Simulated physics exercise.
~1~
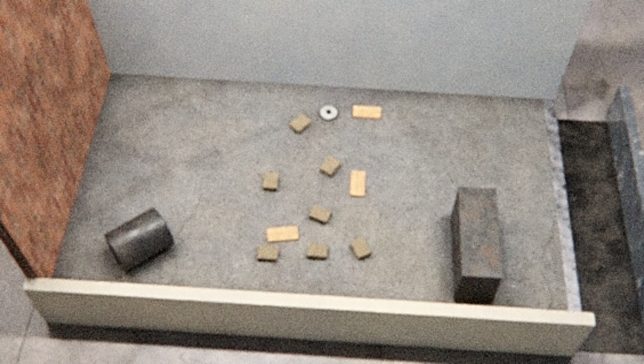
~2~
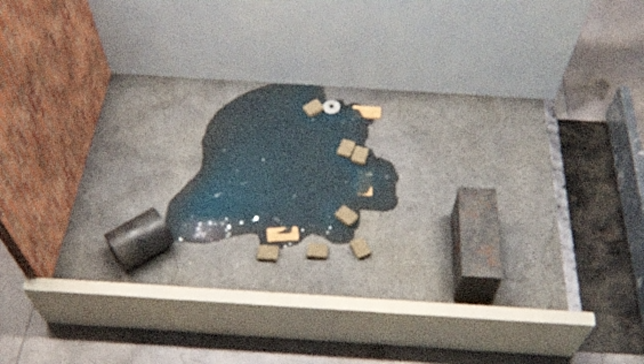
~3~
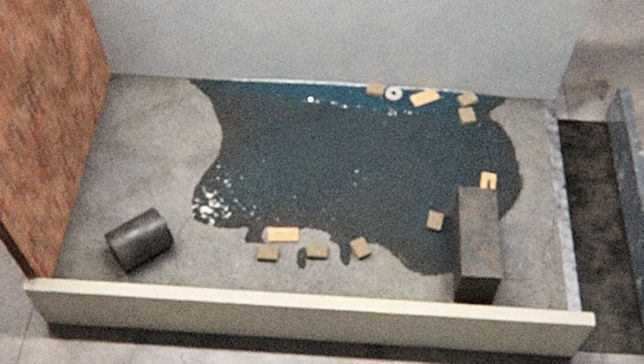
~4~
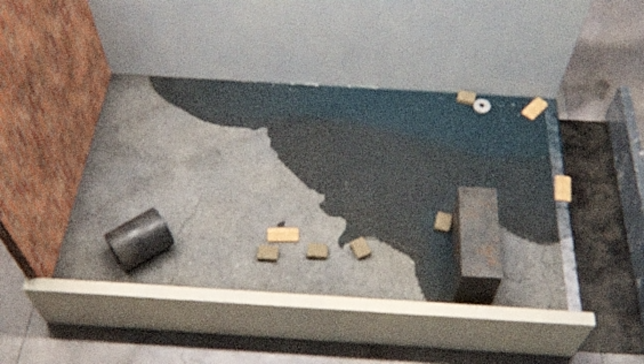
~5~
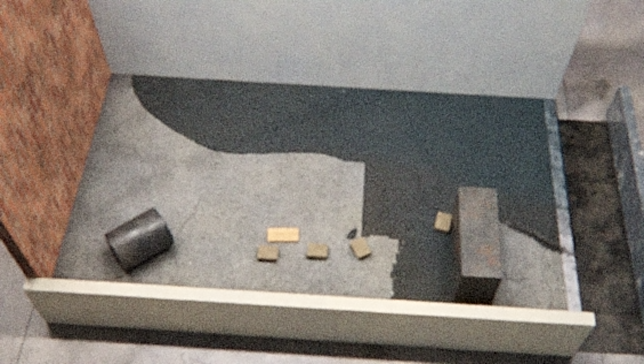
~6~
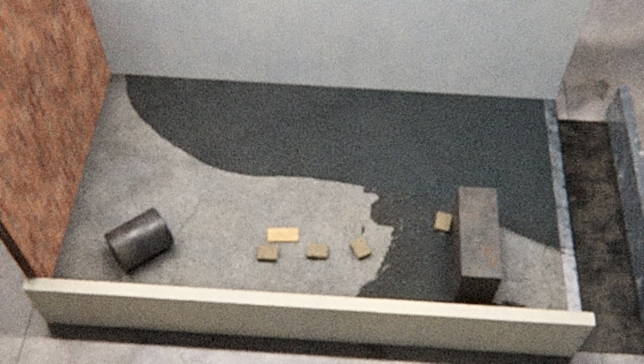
Wash-down room with dark liquid spreading from a tipped drum, carrying some small blocks rightward out of view, leaving others scattered on the floor.
